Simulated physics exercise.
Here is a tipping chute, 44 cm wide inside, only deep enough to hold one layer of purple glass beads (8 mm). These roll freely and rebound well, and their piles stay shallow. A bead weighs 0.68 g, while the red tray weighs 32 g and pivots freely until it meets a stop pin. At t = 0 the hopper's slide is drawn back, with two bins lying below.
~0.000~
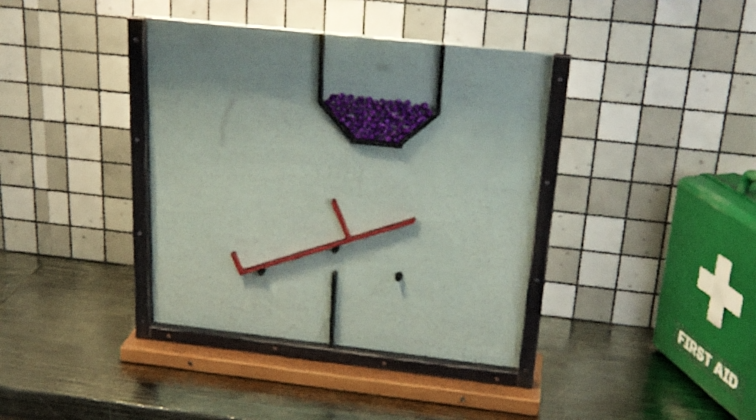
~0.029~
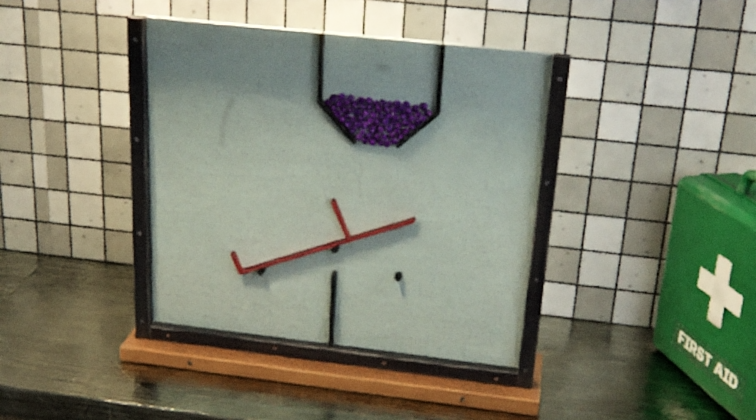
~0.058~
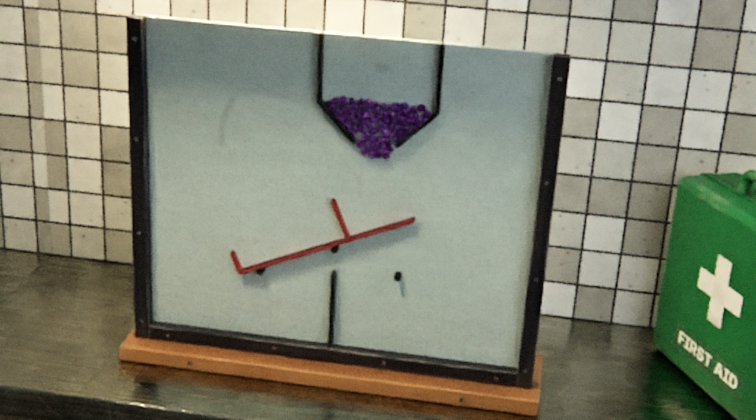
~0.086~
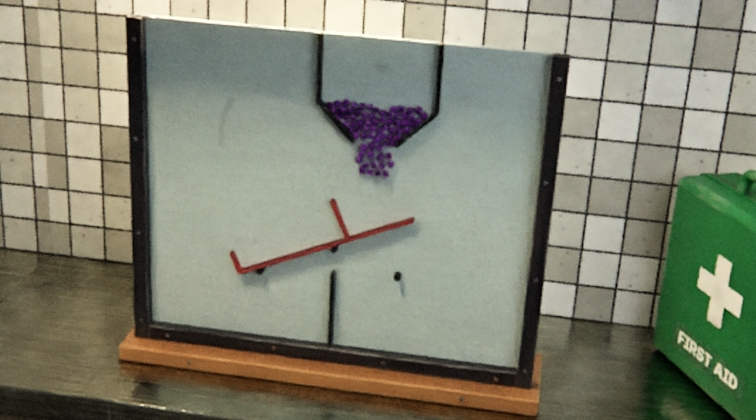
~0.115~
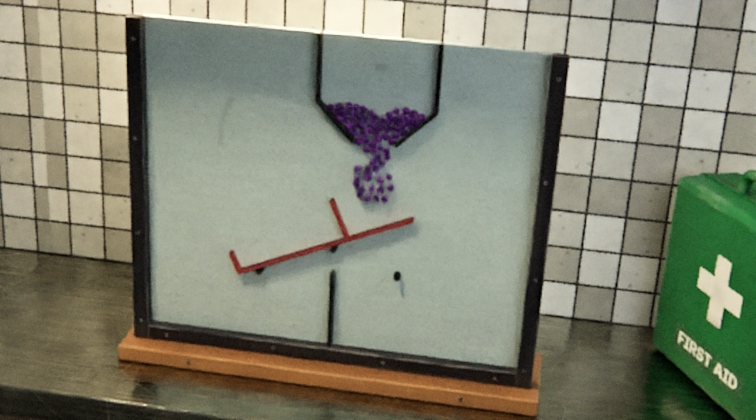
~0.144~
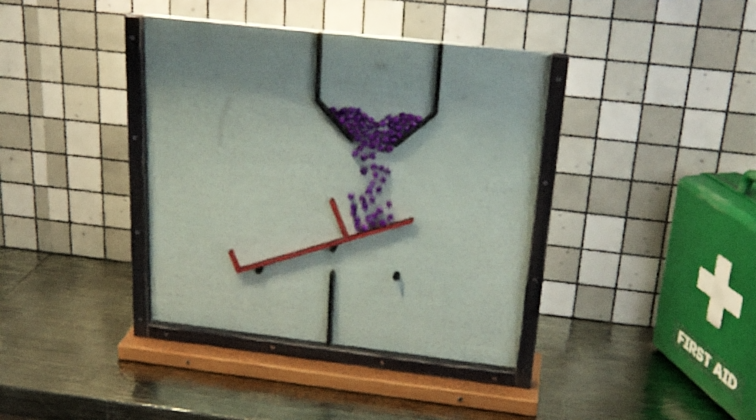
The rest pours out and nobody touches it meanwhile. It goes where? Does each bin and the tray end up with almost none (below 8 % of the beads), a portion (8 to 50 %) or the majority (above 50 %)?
Left bin is going to hold barely any; right bin is going to hold over half the load; tray is going to hold a medium amount.
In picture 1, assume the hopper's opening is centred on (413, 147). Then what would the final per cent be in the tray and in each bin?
Result: Left bin = 0; right bin = 100; tray = 0.
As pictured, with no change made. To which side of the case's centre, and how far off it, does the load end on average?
On average the load ends up close to 10 cm to the right of the middle.
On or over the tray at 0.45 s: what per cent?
Roughly 40 per cent of the load.
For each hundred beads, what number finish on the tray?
Result: Approx. 15 per cent.
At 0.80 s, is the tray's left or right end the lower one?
Left.
After 0.25 s 90 % have left the hopper; tray level; on or over it 85 %, past it to the left 0 %, to the right 0 %.
After 0.45 s 100 % have left the hopper; tray right end down 19°; on or over it 40 %, past it to the left 0 %, to the right 60 %.
After 0.80 s 100 % have left the hopper; tray left end down 8°; on or over it 15 %, past it to the left 0 %, to the right 85 %.
Settled by 1.7 s, left bin 0 %, right bin 85 %, tray 15 %; tray left end down 24°.
